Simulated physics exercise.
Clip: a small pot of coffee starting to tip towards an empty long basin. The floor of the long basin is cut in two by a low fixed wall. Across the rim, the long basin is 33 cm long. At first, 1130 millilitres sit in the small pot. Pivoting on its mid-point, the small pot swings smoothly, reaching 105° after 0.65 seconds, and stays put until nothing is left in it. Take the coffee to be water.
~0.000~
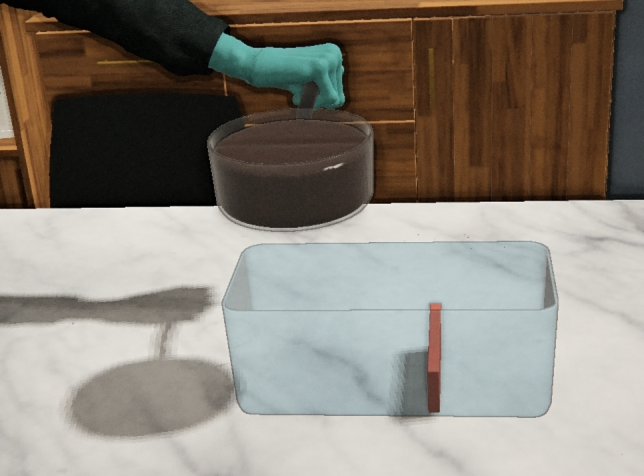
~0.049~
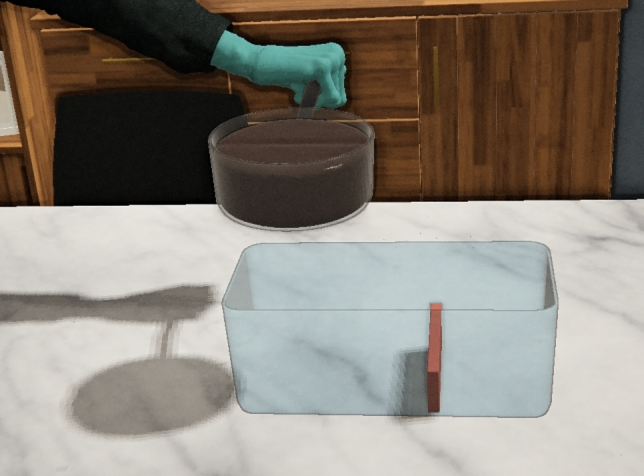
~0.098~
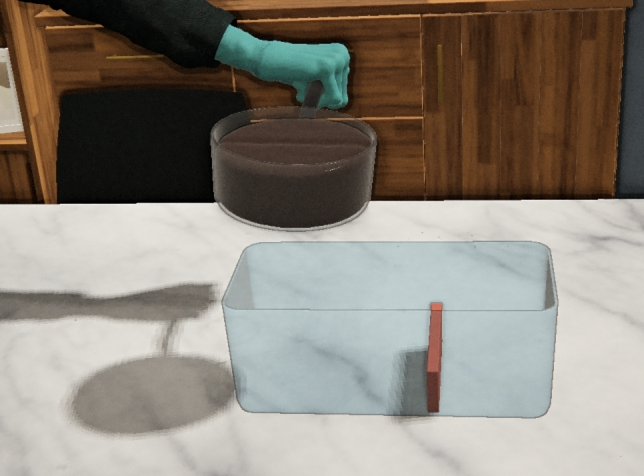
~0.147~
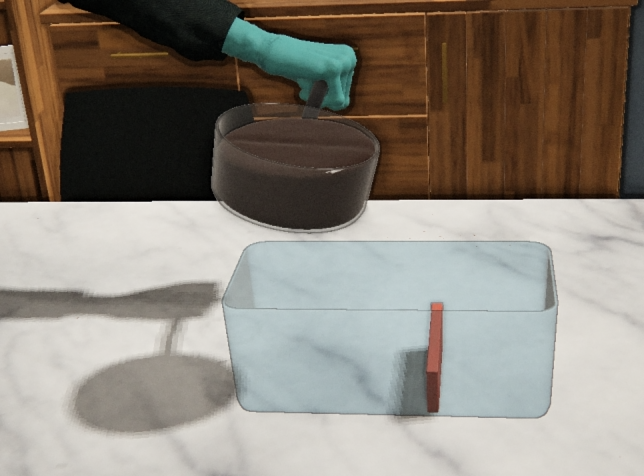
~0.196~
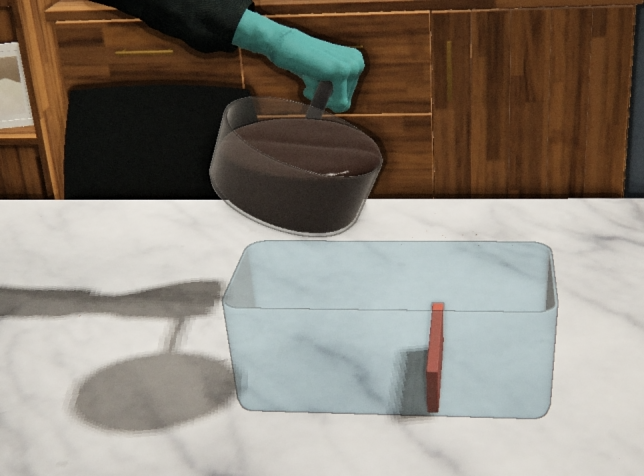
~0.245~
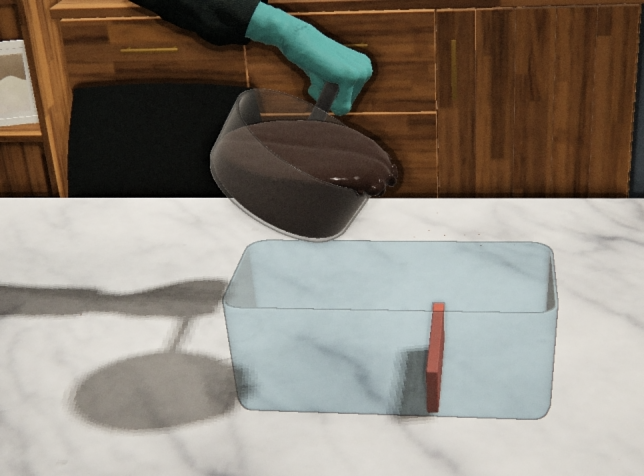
In the video, a teal-gloved hand holds a small pot of dark liquid above a marble surface and tilts it to the right, the liquid bulging over its rim, beside an empty long clear basin with a red upright piece.
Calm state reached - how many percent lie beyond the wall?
35 percent, roughly.
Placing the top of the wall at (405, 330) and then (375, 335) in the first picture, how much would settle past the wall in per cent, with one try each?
It comes to 60 per cent, and then 80 per cent.
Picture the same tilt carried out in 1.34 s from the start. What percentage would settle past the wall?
That would be about 60 in a hundred, I'd say.
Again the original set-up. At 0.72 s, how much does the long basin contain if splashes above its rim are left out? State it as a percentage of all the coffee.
It works out near 82 per cent.
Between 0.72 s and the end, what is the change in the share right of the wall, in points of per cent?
Net gain of about 3.
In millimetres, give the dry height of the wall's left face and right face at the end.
Measured: Left around 28 mm, right around 26 mm.
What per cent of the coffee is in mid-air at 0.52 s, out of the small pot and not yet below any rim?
34 per cent.
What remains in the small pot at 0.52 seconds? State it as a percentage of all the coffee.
About 20 percent.
Then, 0.52 s in, the tilt is 94° and 20 per cent is still to pour, 17 is left of the wall and 29 right of it.
Then, 0.72 s in, the tilt is 105° and 4 per cent is still to pour, 51 is left of the wall and 32 right of it.
Then, 0.92 s in, the tilt is 105° and 1 per cent is still to pour, 57 is left of the wall and 35 right of it.
Then, 1.15 s in, the tilt is 105° and 0 per cent is still to pour, 60 is left of the wall and 35 right of it.
Finally, 60 per cent lies left of the wall, 35 right of it and 5 outside.
